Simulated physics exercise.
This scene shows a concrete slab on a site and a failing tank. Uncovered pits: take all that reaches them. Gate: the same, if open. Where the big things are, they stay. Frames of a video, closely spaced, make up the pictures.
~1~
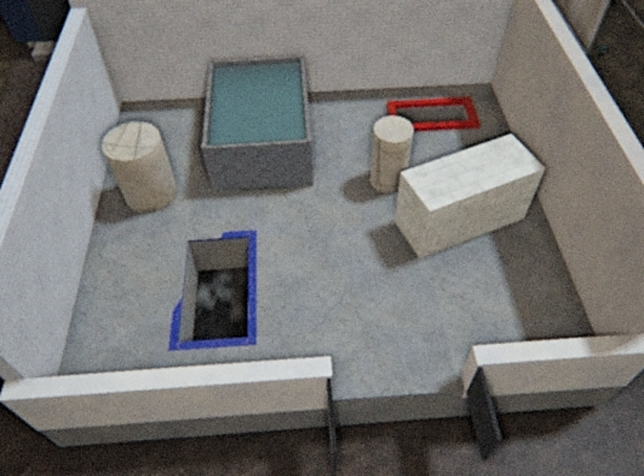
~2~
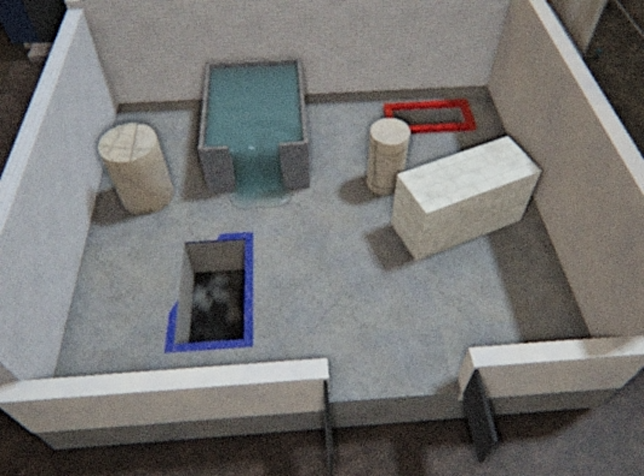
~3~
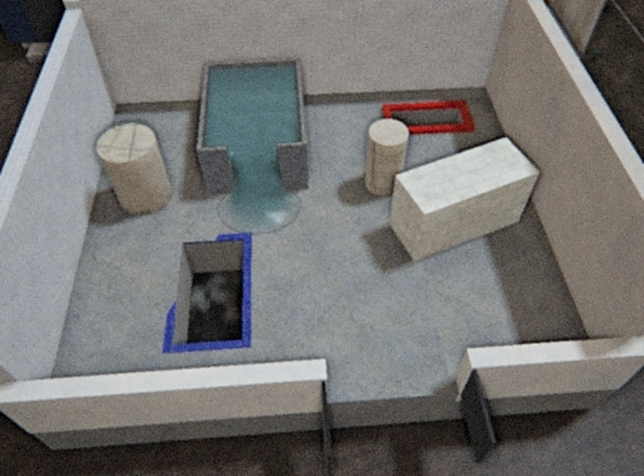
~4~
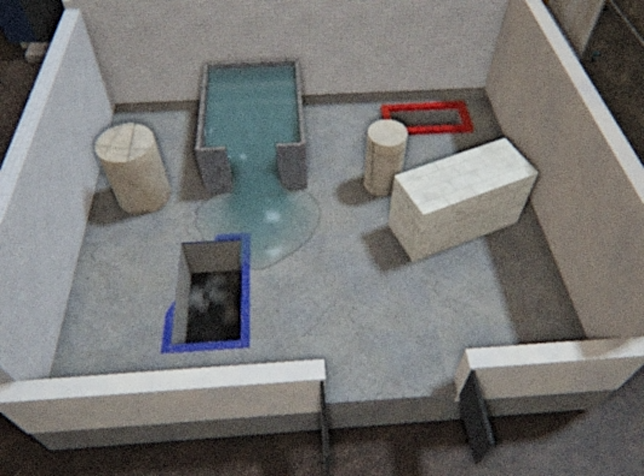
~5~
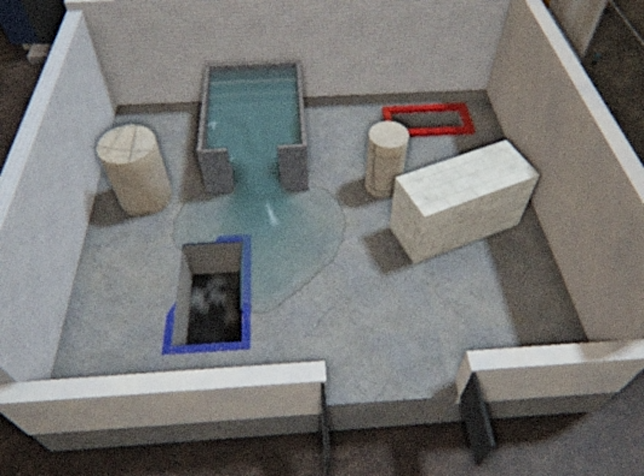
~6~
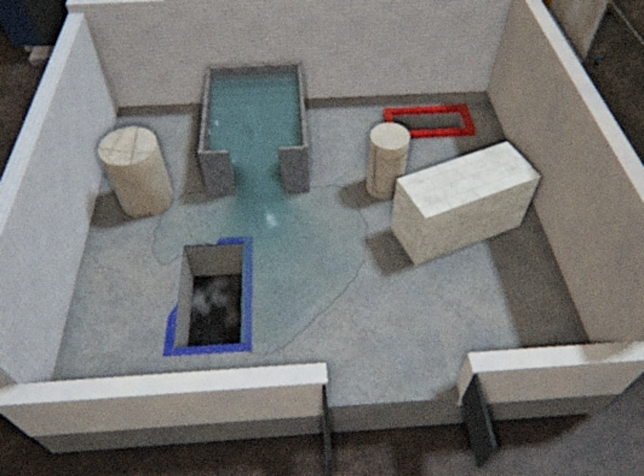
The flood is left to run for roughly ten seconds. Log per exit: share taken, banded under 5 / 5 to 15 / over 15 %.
Result: The gate will be a major outlet past fifteen per cent, the red pit will be a minor outlet short of five per cent, the blue pit will be a major outlet past fifteen per cent.
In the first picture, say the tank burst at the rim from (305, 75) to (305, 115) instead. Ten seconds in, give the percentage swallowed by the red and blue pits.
Red takes 30 in a hundred, blue takes 6 in a hundred.
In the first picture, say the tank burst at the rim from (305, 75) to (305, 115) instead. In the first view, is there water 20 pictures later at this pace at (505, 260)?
Submerged.
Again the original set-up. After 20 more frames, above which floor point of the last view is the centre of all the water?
I'd put it at around (275, 202).
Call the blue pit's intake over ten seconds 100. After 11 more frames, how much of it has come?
Roughly 40 percent.
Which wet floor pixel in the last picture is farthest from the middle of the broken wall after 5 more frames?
About (428, 381).
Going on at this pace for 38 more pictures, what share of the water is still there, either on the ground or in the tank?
My figure is close to 50 percent.
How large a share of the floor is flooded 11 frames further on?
The answer is around 40 per cent.
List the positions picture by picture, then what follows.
In the first frame, the water tank at (257, 102) is whole and still.
In the second frame, water pours out at (258, 175) and has run to (286, 198).
In the third frame, water pours out at (256, 176) and has run to (244, 230).
In the fourth frame, water pours out at (255, 177) and has run to (266, 263).
In the fifth frame, water pours out at (257, 178) and has run to (268, 306).
In the sixth frame, the front is at (270, 345), out from the gap at (258, 179).
A moment on, water covers 30 % of the floor; the gate 1 %, the red pit 0 %, the blue pit 9 %.
Next, water covers 40 % of the floor; the gate 5 %, the red pit 0 %, the blue pit 15 %.
Then, water covers 45 % of the floor; the gate 12 %, the red pit 0 %, the blue pit 22 %.
Later, water covers 55 % of the floor; the gate 19 %, the red pit 0 %, the blue pit 30 %.
In the end, water covers 65 % of the floor; the gate 24 %, the red pit 0 %, the blue pit 38 %.
